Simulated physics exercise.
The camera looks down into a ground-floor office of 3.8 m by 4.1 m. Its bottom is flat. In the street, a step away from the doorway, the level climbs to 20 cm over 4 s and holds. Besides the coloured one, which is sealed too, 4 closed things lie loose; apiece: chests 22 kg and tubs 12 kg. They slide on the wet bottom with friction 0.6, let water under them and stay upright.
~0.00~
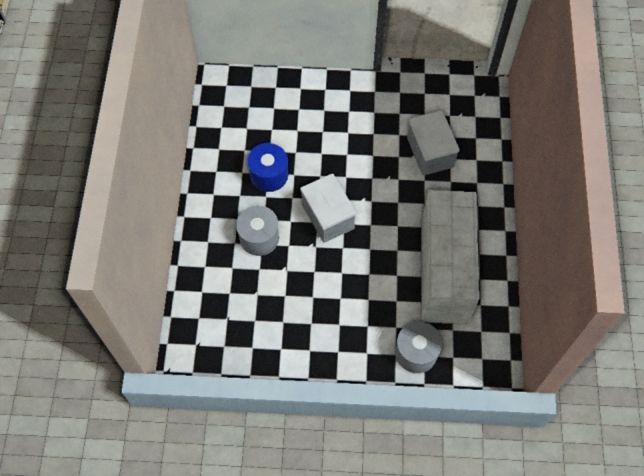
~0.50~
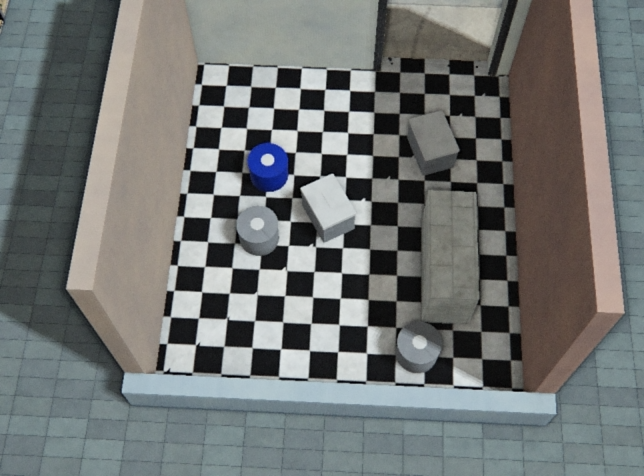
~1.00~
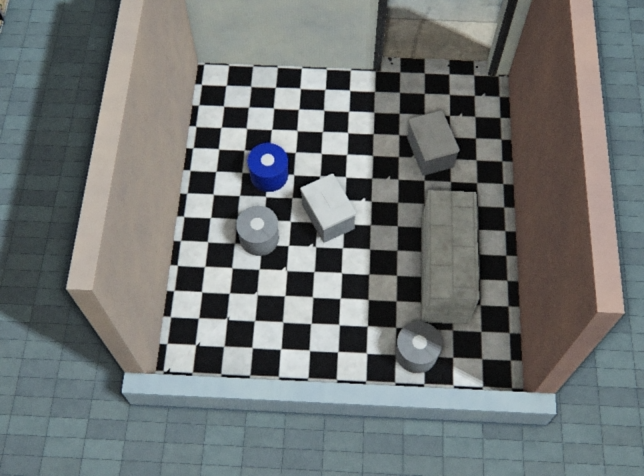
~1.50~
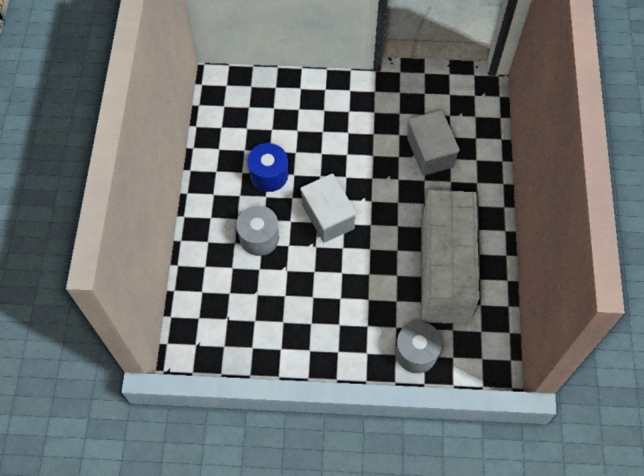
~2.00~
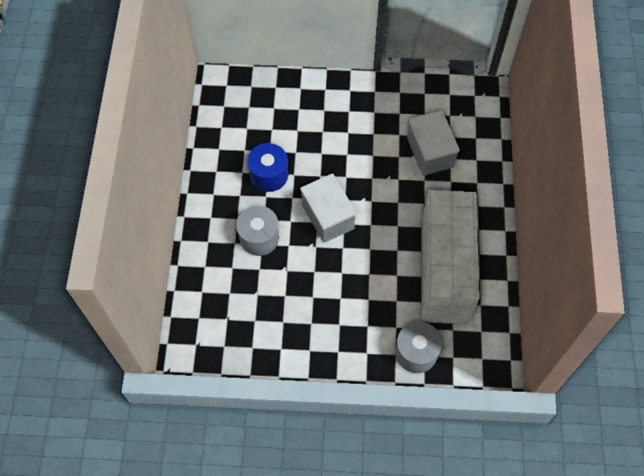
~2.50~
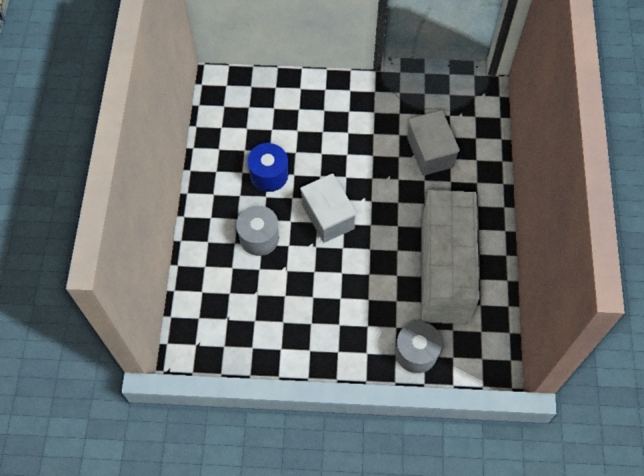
The clip opens on a checkered office floor seen from above, with a blue tub, two grey tubs, boxes and a long grey block, and dry paving outside. A bluish sheet of water covers the paving, then darkens the doorway and spreads slightly inside, while none of the objects move.
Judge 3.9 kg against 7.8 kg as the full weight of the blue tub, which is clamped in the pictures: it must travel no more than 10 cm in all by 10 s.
I expect that neither weight holds it.
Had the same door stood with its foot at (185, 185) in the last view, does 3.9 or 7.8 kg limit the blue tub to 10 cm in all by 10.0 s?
In that case neither weight holds it.
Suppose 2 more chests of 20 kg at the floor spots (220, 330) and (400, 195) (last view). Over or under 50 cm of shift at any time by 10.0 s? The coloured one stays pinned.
In that order: Under, past it.
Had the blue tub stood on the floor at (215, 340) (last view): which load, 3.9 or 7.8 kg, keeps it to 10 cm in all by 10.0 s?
Neither holds.
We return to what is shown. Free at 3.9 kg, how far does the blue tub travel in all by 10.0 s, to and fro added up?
About 250 cm.
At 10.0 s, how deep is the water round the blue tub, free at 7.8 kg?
Roughly 7 cm.
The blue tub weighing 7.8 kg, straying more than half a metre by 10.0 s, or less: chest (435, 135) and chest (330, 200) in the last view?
In that order: More, under.
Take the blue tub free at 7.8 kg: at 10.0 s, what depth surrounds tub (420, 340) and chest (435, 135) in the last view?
Roughly 8 and 9 cm.
After 3.5 s the blue tub would be 0 cm from its start with 3.9 kg and 0 cm from its start with 7.8 kg; 0 cm of water round it then.
After 4.5 s the blue tub would be 0 cm from its start with 3.9 kg and 0 cm from its start with 7.8 kg; 1 cm of water round it then.
After 7.0 s the blue tub would be 79 cm from its start with 3.9 kg and 61 cm from its start with 7.8 kg; 5 cm of water round it then.
After 10.0 s the blue tub would be 158 cm from its start with 3.9 kg and 80 cm from its start with 7.8 kg; 7 cm of water round it then.
